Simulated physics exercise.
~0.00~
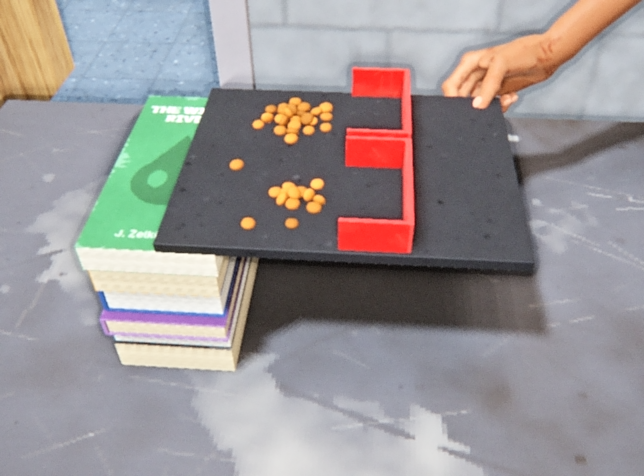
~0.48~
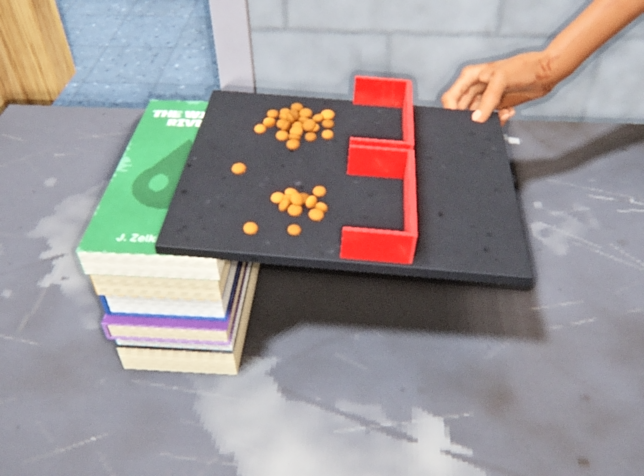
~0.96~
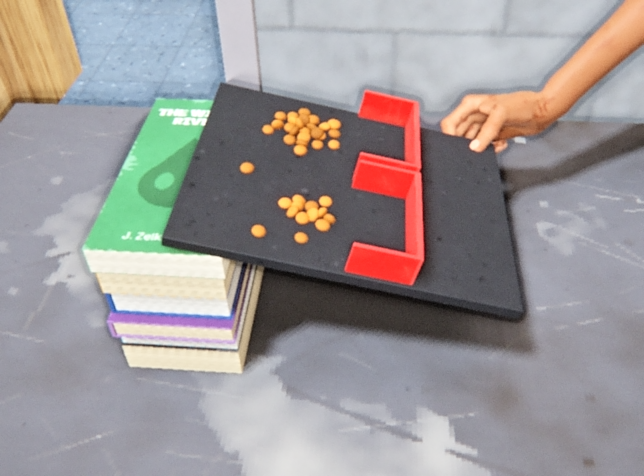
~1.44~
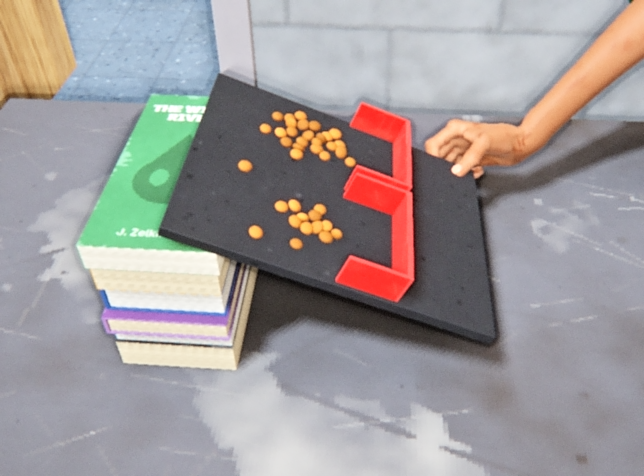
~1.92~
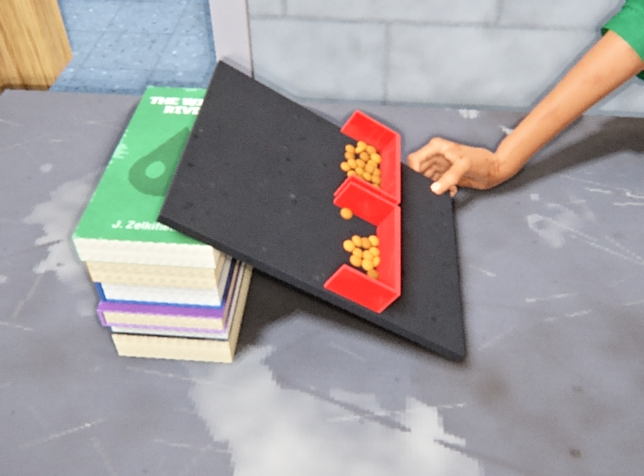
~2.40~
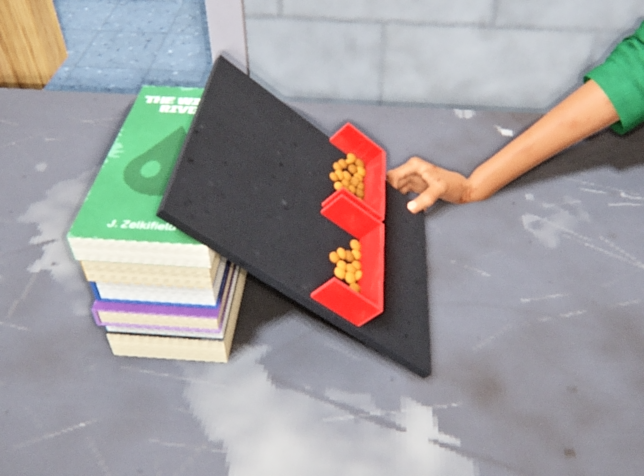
In the video, a hand lowers the right side of a black board propped on a stack of books, steepening its slope. Two groups of small orange pieces slide down toward two red brackets and end up gathered against them, with the board still tilted.
